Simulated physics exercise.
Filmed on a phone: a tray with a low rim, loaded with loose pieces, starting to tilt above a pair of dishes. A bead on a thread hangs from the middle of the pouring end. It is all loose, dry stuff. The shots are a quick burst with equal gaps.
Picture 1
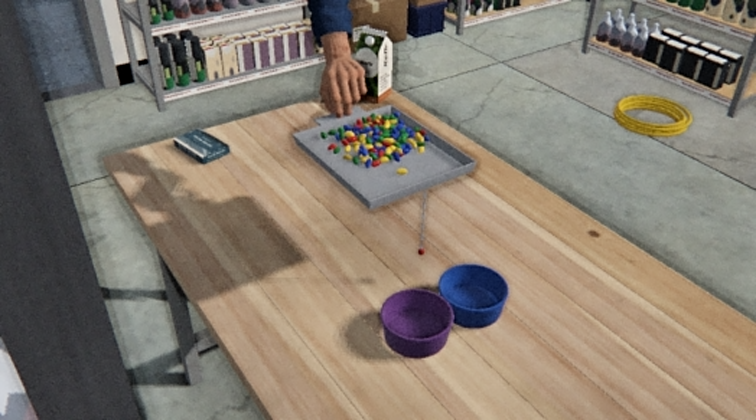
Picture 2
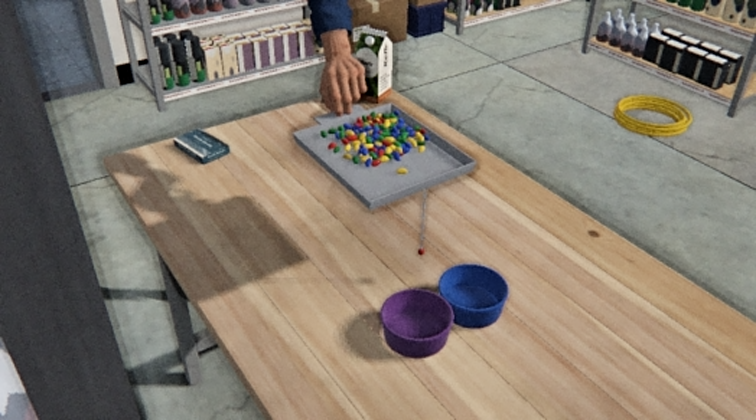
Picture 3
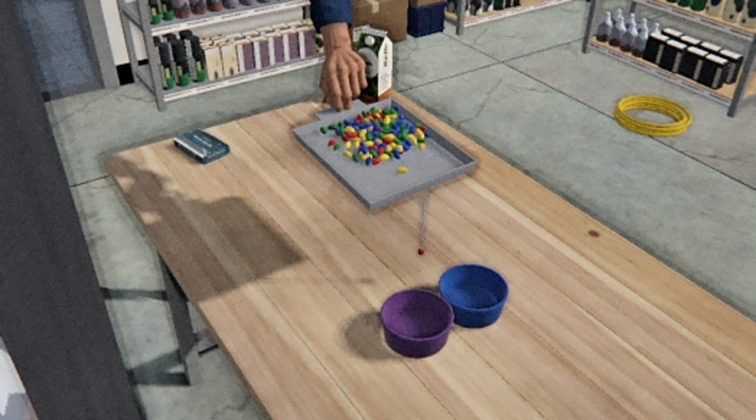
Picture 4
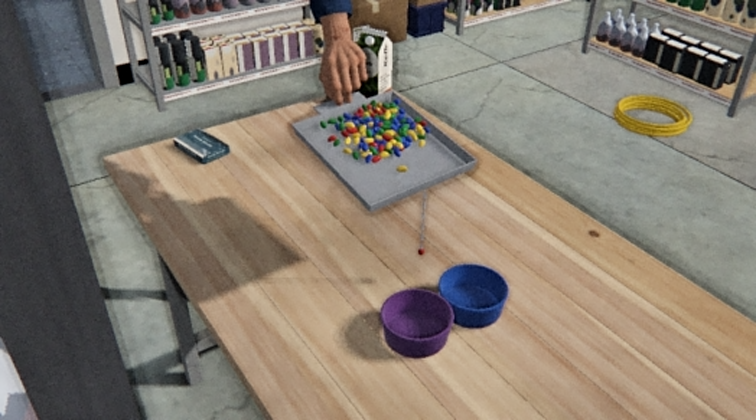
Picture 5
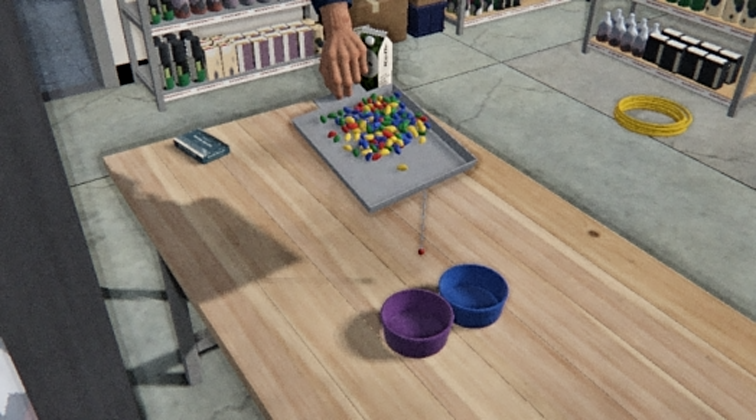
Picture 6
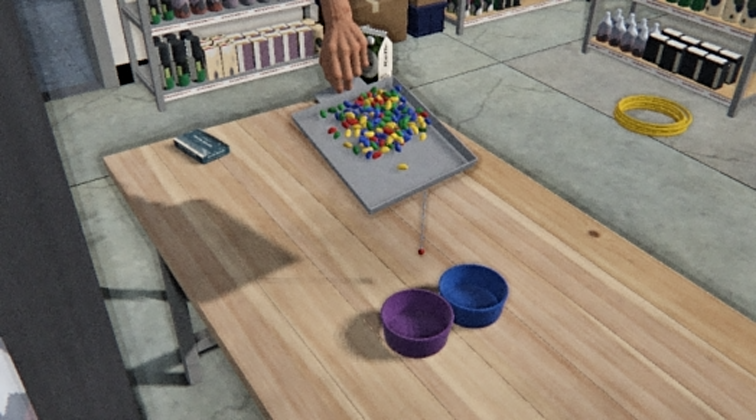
A hand reaches in from the top and grips the far edge of a tray on a wooden table, seen from above in a concrete-floored room with stocked shelves. The grey tray holds a heap of multicoloured jelly beans, with a red bead hanging by a thread from its near edge, beyond purple and blue dishes. The hand slowly raises the far side, tilting the tray slightly, while the beans barely shift and the view stays still.
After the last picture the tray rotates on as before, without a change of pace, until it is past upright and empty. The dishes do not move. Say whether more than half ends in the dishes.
In the dishes lies under half of it.
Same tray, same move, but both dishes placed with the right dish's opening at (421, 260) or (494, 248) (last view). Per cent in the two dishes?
The first gives 60 %, the second 20 %.
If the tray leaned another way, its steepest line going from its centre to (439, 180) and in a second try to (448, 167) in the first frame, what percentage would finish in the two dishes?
About 10 and 0 per cent.
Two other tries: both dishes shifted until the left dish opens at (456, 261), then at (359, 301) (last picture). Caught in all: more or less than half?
The first try: Less than half. The second: More than half.
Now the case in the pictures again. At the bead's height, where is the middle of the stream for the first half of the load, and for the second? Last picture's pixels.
Around (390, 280) and then (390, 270).
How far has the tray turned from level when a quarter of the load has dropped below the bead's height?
Roughly 85°.
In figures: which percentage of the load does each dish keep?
Left dish near 10 in a hundred; right dish near 10.
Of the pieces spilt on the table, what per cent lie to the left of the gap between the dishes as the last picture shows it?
Near 100 %.
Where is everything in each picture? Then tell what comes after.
The first picture shows corners of the pouring end (371, 199) and (473, 161), level; middle of the load (378, 139), jelly beans; left dish (438, 344); right dish (495, 314); bead on its thread (421, 252).
The second picture shows corners of the pouring end (371, 200) and (473, 161), level; middle of the load (378, 138).
The third picture shows corners of the pouring end (371, 201) and (473, 161), tipped barely, lowest at the left corner; middle of the load (378, 135).
The fourth picture shows corners of the pouring end (371, 203) and (474, 160), tipped a little, lowest at the left corner; middle of the load (378, 130).
The fifth picture shows corners of the pouring end (371, 205) and (474, 159), tipped a little, lowest at the left corner; middle of the load (378, 125).
The sixth picture shows corners of the pouring end (371, 207) and (475, 158), tipped clearly, lowest at the left corner; middle of the load (379, 121); left dish (438, 344); right dish (495, 314).
Just after the last frame, tray tipped steeply; almost all on the tray; about a tenth in the air.
A moment on, tray tipped right over; roughly a third on the tray; about a tenth in the left dish; just a few in the right dish; roughly a quarter outside both; roughly a quarter in the air.
Further on, tray tipped past a quarter turn; about a tenth in the left dish; about a tenth in the right dish; the larger part outside both.
When it is over, tray tipped past a quarter turn; about a tenth in the left dish; about a tenth in the right dish; the larger part outside both.
